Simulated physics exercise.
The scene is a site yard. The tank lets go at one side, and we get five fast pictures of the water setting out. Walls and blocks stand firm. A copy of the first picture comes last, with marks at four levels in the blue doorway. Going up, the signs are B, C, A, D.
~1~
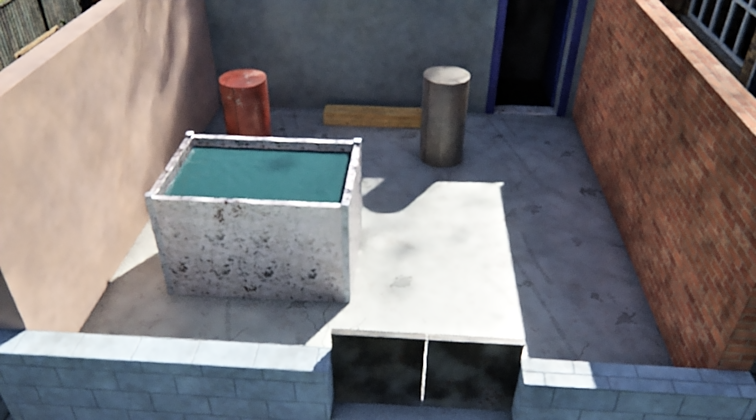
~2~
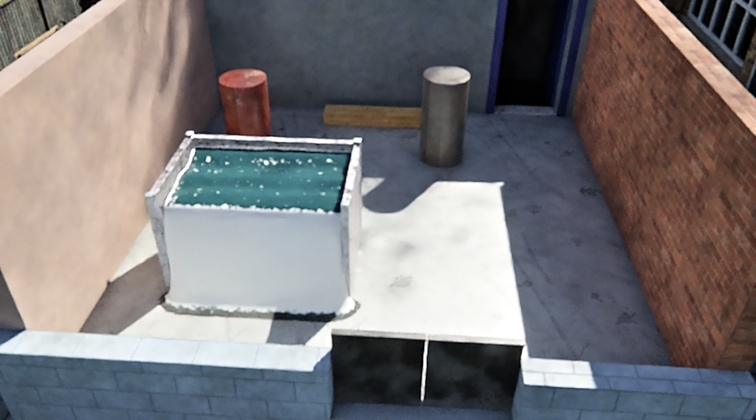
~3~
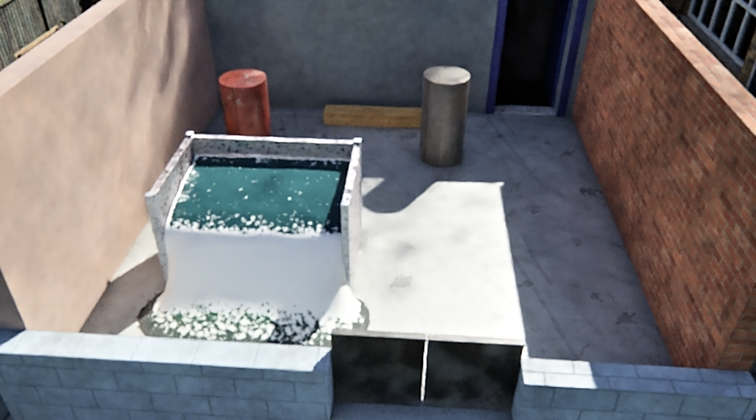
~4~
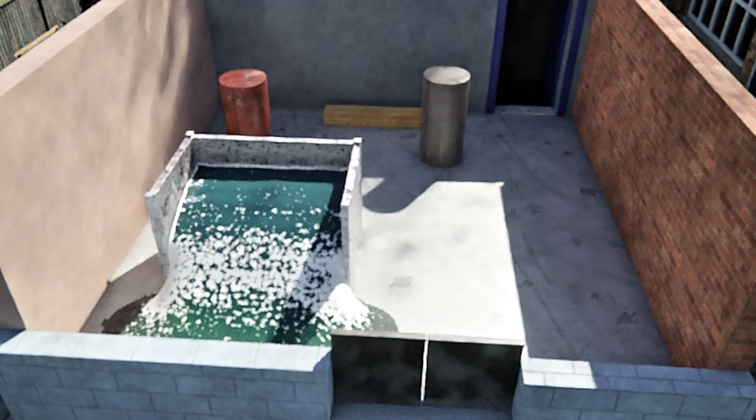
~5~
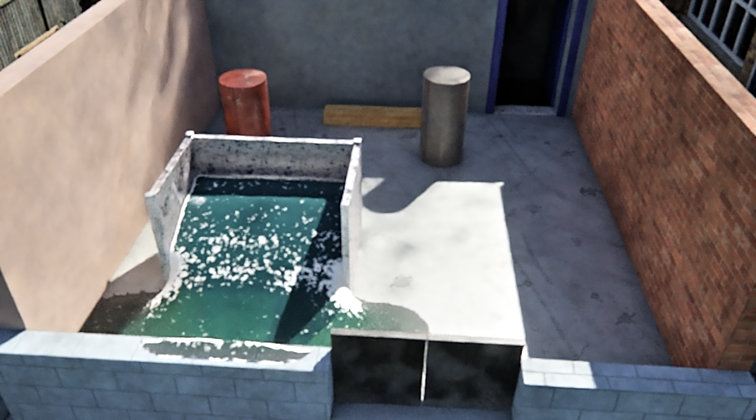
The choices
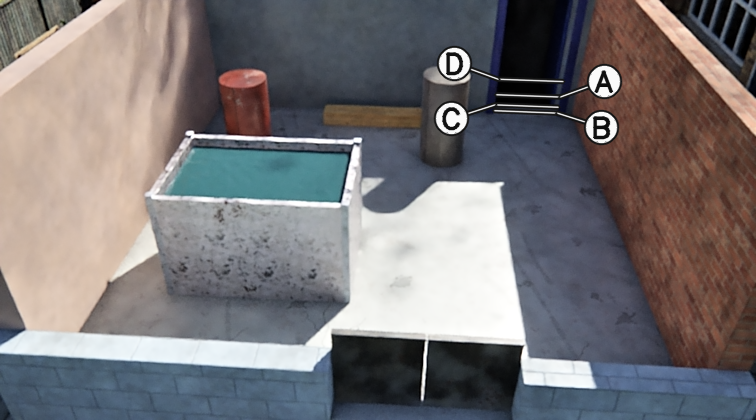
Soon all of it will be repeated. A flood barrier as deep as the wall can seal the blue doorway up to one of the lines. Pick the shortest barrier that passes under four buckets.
C will do.
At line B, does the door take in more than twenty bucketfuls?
No, less.
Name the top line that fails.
Here it is line B.
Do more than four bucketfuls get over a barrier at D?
No, not at all.
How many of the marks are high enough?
Three.
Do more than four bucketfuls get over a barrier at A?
No.
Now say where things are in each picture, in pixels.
The first frame shows water in the tank at rest, its middle at (262, 175); foot of the blue doorway at (525, 114); shut gate at (426, 348).
The second frame shows front seen at (348, 308), 2 % of the ground wet.
The third frame shows front seen at (163, 297), 5 % of the ground wet.
The fourth frame shows front seen at (163, 287), 10 % of the ground wet.
The fifth frame shows front seen at (400, 311), 13 % of the ground wet.
On the marked copy, A at (528, 95); B at (525, 111); C at (526, 106); D at (530, 80); from the bottom up B, C, A, D.
With A, nothing gets over.
With B, about 12 bucketfuls get in.
With C, a splash gets over, under a bucket.
With D, nothing gets over.
